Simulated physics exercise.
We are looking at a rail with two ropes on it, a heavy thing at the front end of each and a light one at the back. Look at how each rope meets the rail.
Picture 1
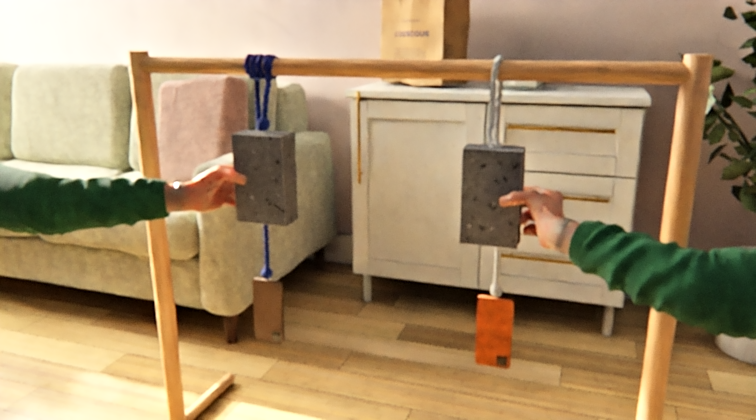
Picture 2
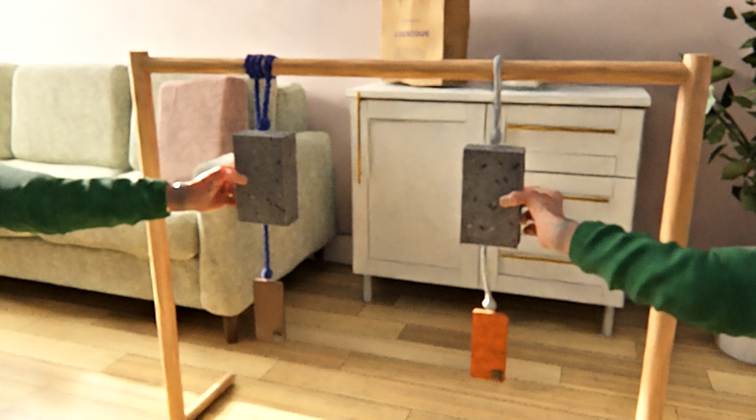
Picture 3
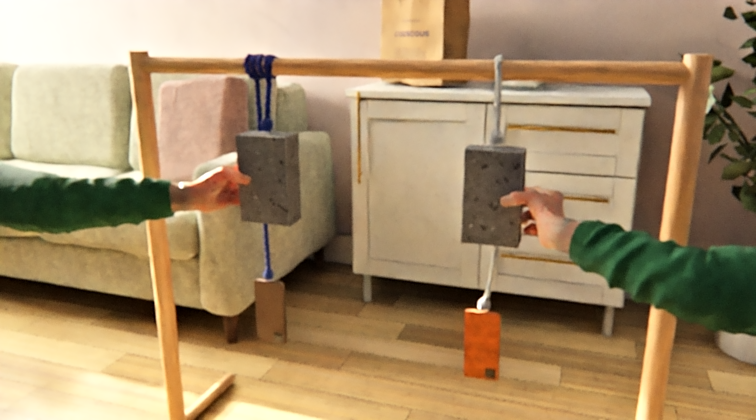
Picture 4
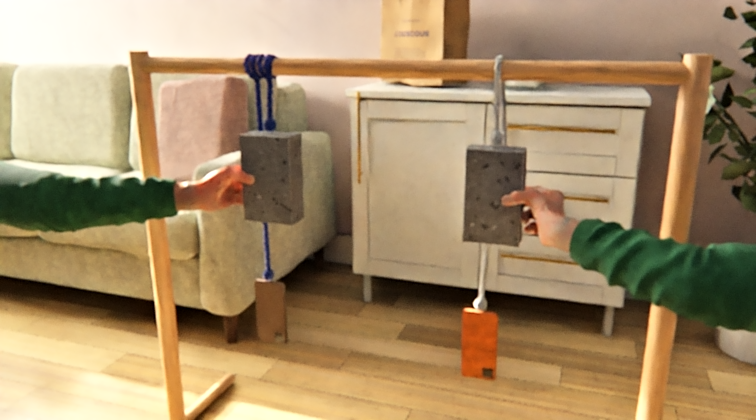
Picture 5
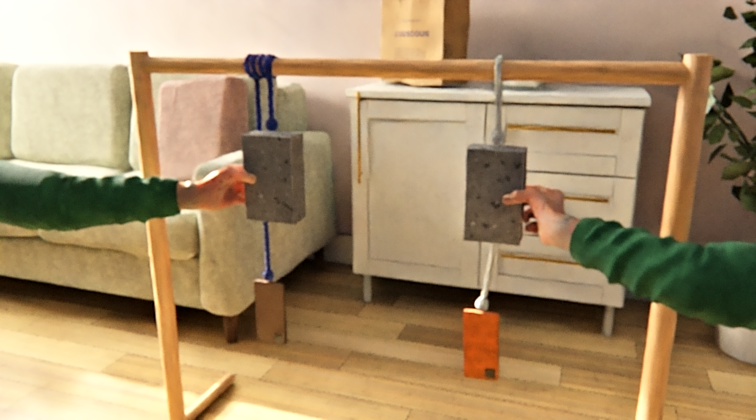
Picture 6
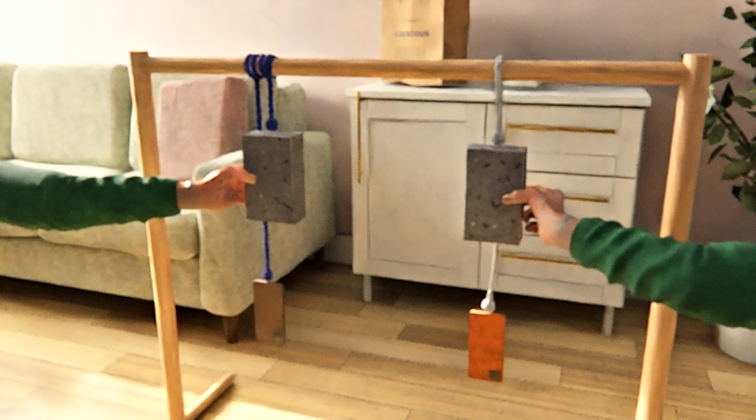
In a living room, two green-sleeved hands holding gray blocks roped to a wooden rail, the orange tag below the right swaying slightly.
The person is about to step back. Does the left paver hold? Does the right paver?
Outcome: The left paver keeps its height and the right paver runs down to the floor.
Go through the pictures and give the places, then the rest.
In the first frame, left paver (265, 177); right paver (492, 195); left phone (269, 311); right phone (494, 332).
In the second frame, left paver (266, 177); right paver (493, 195).
In the third frame, left paver (269, 178); right paver (493, 195).
In the fourth frame, left paver (272, 177); right paver (495, 195).
In the fifth frame, left paver (274, 177); right paver (495, 194).
In the sixth frame, left paver (274, 177); right paver (495, 194); left rope wound several times round the rail; right rope only laid over the rail.
Then, 0.38 s later than the last view, left paver in the air near (269, 152); right paver dropping near (486, 364).
Then, 0.76 s later than the last view, left paver in the air near (277, 159); right paver on the floor.
Finally, left paver in the air near (275, 163); right paver on the floor. The left paver stays hanging and the right paver drops.
